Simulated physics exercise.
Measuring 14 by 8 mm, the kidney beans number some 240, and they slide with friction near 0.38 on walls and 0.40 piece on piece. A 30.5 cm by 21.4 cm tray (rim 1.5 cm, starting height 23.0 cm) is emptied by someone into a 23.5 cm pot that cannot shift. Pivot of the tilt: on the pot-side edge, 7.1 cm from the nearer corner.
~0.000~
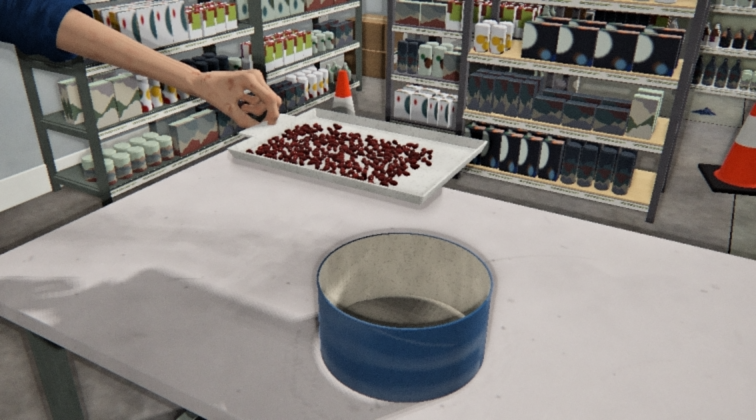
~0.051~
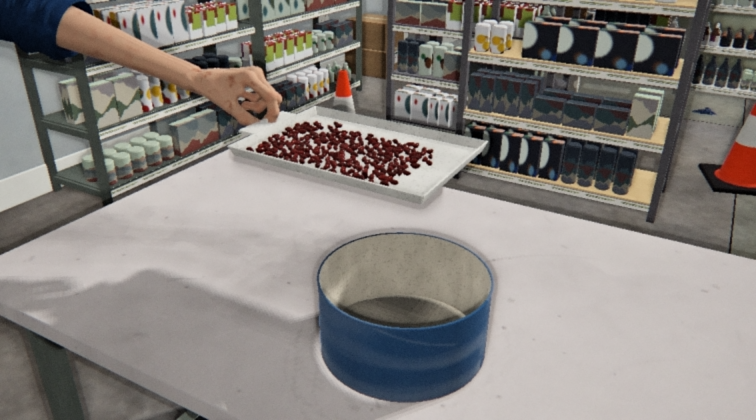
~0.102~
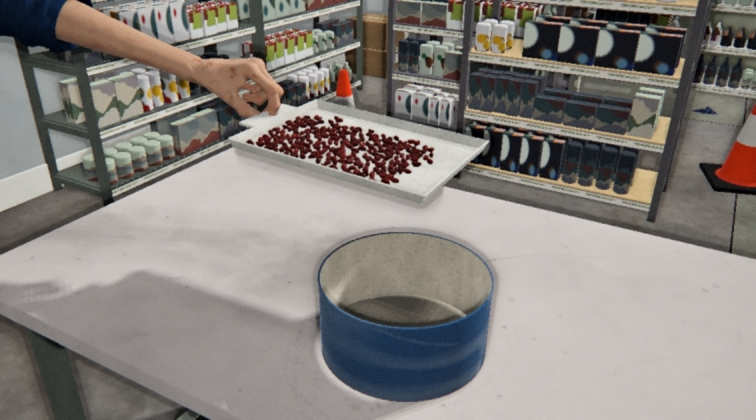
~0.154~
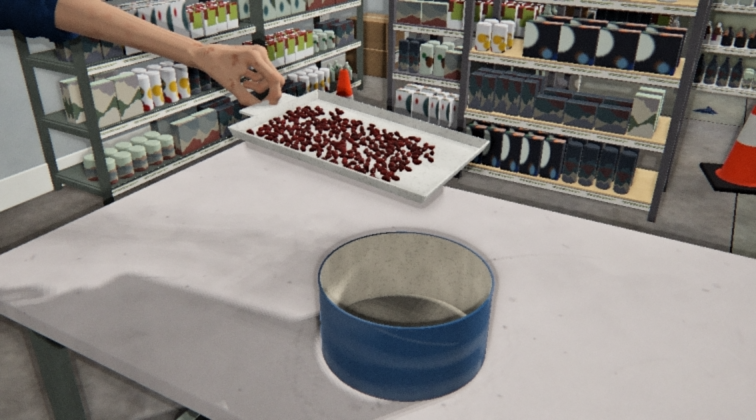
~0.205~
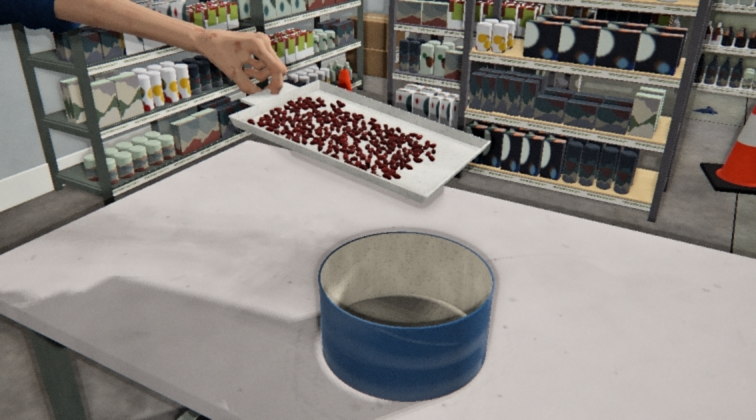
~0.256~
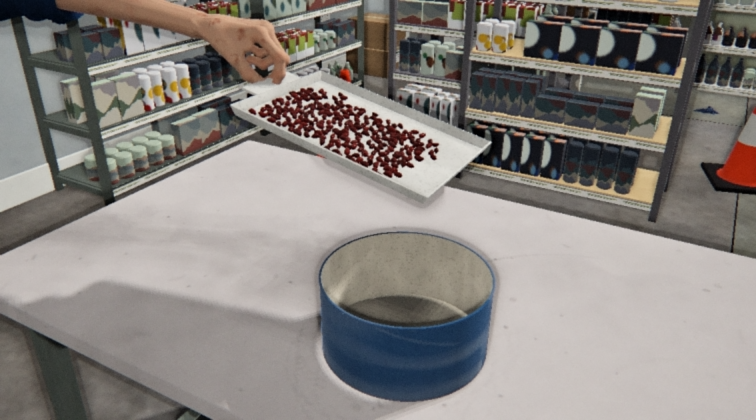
A white tray of small dark red beans, held at its far left corner by a hand, gradually tilts as that side rises above a pale table, while a round blue pot stands still in front and the beans shift little.
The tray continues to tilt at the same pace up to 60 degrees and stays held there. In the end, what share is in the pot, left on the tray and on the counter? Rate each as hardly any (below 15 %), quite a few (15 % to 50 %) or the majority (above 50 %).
I would put it this way: Pot: Quite a few, tray: Quite a few, counter: Quite a few.
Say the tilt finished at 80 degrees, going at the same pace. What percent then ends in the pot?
Around 45 in a hundred.
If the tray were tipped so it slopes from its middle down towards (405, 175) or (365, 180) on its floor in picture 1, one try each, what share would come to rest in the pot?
Near 75 and 80 per cent, in that order.
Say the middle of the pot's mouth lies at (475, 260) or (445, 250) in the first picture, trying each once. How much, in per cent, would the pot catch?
Estimates: 60 in a hundred and 55 in a hundred.
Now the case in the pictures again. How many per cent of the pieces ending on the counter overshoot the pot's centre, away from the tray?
About 90 %.
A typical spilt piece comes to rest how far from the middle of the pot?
Some 26 cm, give or take.
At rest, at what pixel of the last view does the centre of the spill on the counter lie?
Around (550, 312).
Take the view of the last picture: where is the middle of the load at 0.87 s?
Approx. (455, 164).
After 0.62 s, tilt 35 degrees; the tray holds 100 %, the pot 0 %.
Then, at 0.87 s, tilt 51 degrees; the tray holds 90 %, the pot 0 %.
After 1.22 s, tilt 60 degrees; the tray holds 35 %, the pot 25 %.
In the end, at 2.6 s, pot 30 %, tray 35 %, counter 35 %.
